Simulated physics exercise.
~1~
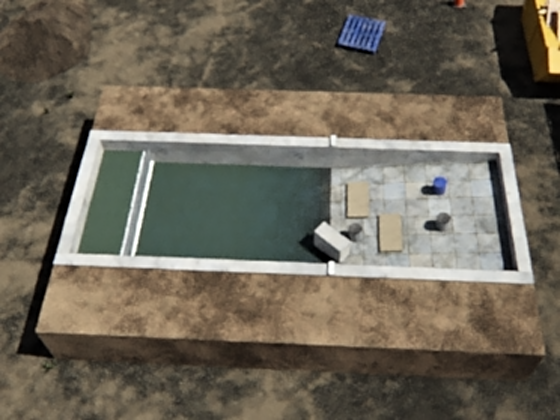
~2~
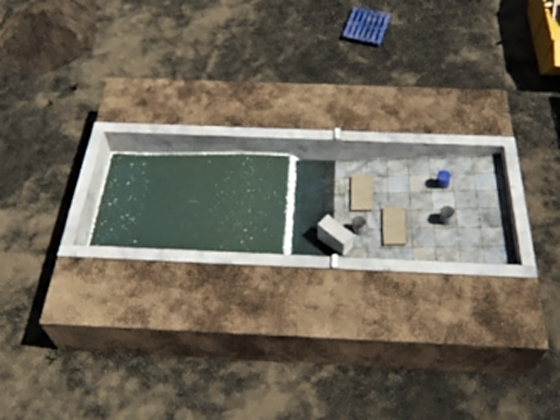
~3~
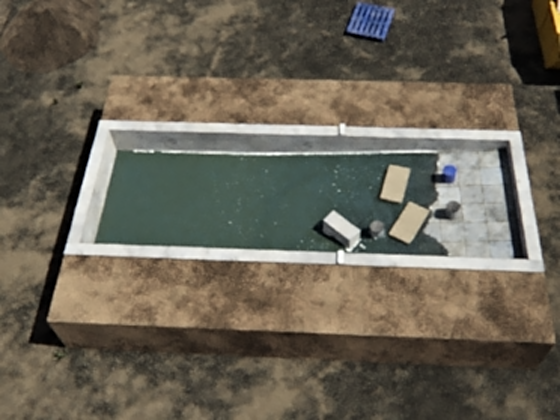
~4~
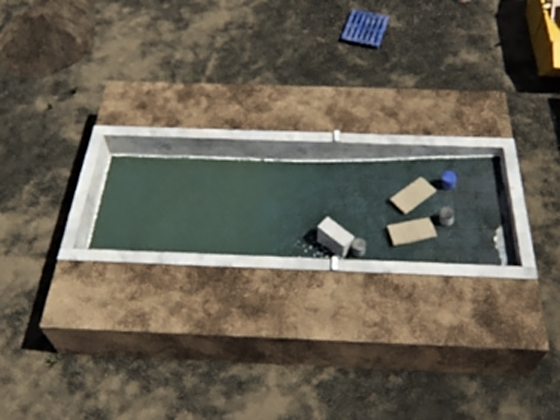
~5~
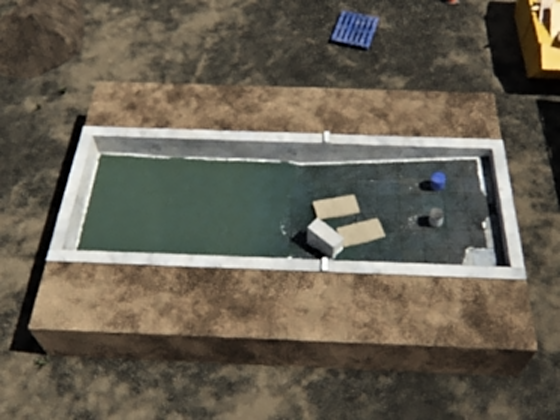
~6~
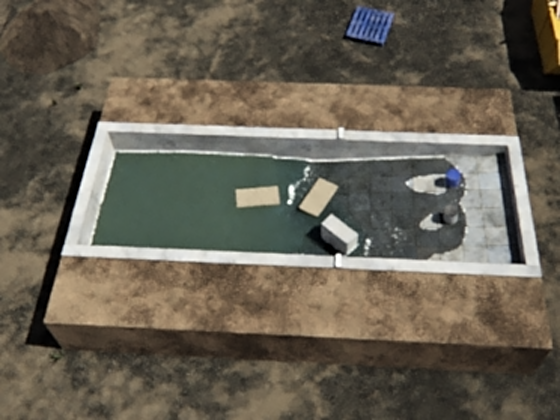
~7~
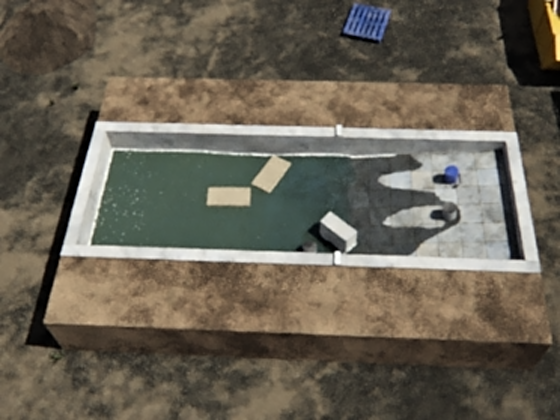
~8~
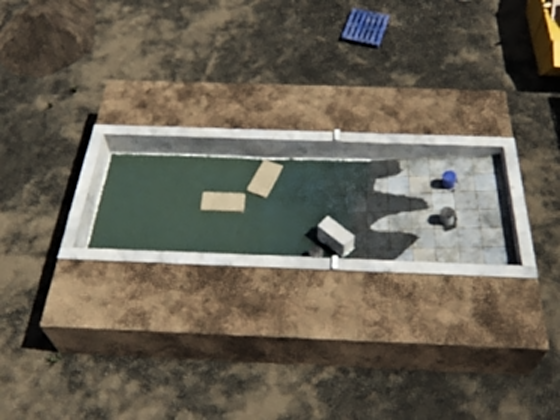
On bare, dark ground, a long pale-walled basin holds green water behind a white barrier at its left end, with shallower water beyond it and a dry tiled slope at the right. The barrier is gone and the water surges right, spreading up the slope around two tan boards, a blue pail and a grey one. The boards shift right and turn as the water covers most of the tiles. Then it drains back left, carrying both boards past the white block. At the end they rest on the green water at left, while the blue pail remains on the slope.
